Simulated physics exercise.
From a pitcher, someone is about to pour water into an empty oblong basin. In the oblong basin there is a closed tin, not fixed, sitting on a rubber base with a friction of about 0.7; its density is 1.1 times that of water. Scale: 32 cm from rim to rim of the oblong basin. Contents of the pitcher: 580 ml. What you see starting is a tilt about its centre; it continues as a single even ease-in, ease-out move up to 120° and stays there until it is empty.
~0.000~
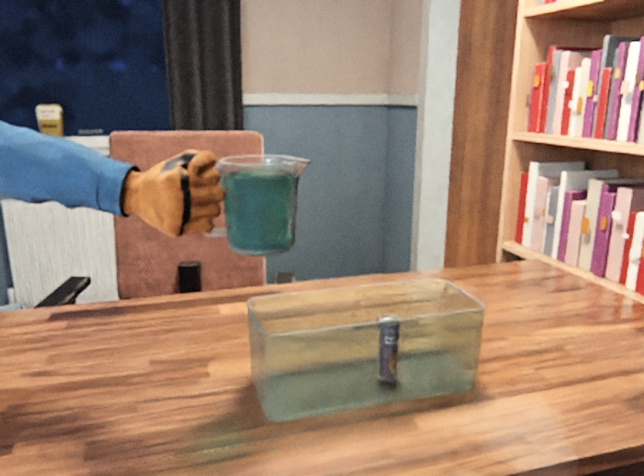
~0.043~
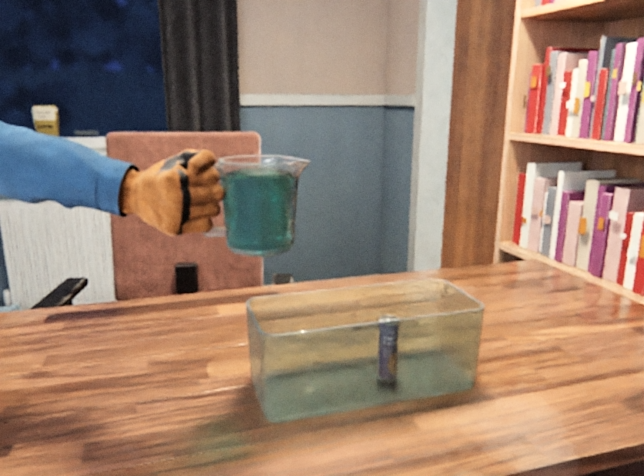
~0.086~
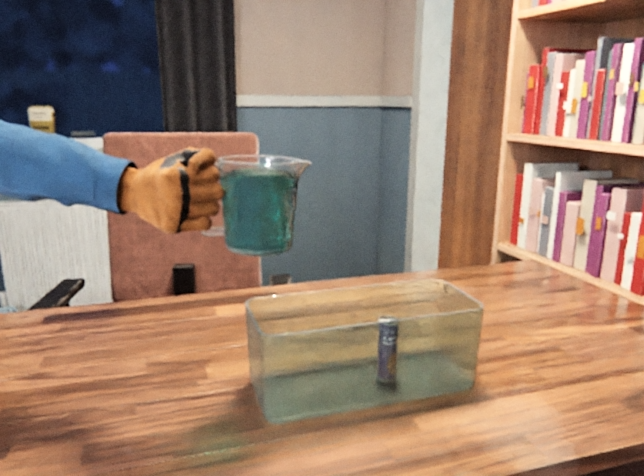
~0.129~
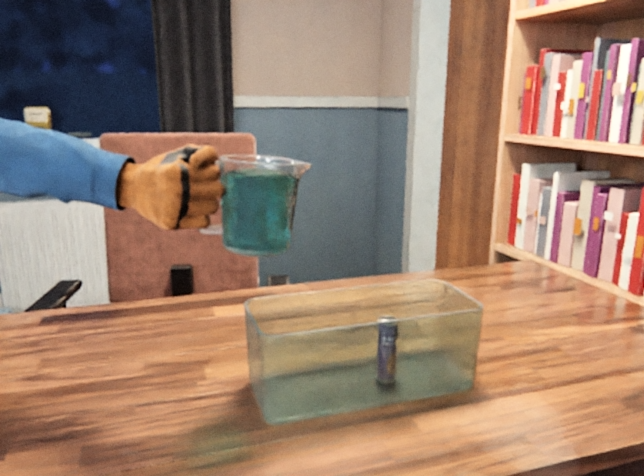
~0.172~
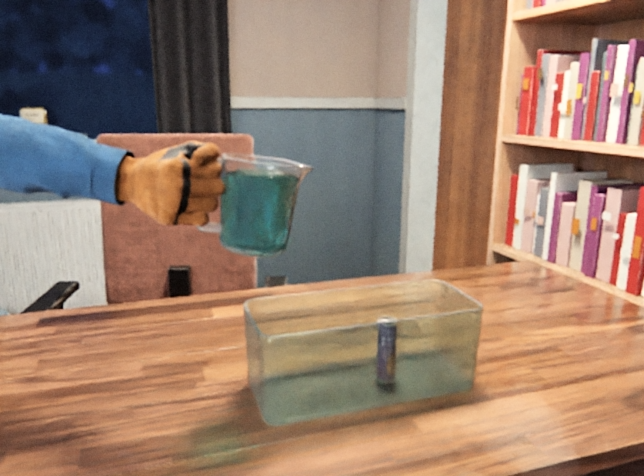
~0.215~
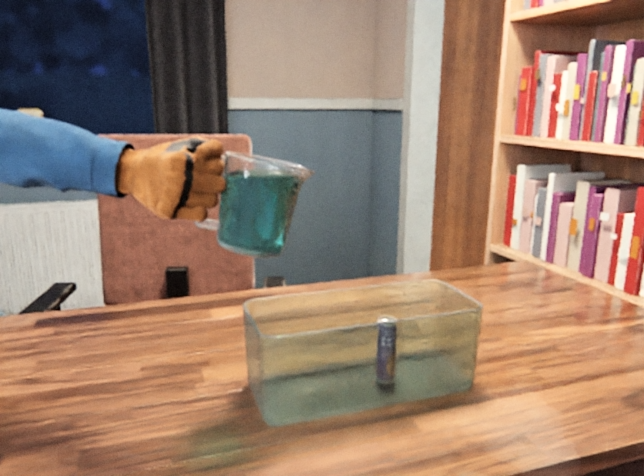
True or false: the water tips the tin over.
False.
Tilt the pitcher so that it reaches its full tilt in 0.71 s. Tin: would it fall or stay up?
Holds steady.
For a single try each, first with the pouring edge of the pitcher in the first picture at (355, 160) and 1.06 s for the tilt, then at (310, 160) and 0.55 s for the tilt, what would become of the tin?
Run one: It tumbles. Run two: It does not tip.
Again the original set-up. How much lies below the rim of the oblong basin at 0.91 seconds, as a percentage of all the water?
Close to 72 in a hundred.
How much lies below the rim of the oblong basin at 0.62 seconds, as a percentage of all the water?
About 7%.
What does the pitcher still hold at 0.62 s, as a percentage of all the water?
About 72 per cent.
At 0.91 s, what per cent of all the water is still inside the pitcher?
Remaining share: Approx. 12 %.
Then, 0.62 s in, the tilt is 75° and 72 per cent is still to pour; the tin stands where it began.
Then, 0.91 s in, the tilt is 114° and 12 per cent is still to pour; the tin stands where it began.
Then, 1.22 s in, the tilt is 120° and 0 per cent is still to pour; the tin stands where it began.
Then, 1.56 s in, the tilt is 120° and 0 per cent is still to pour; the tin stands where it began.
Finally, the tin stands where it began.
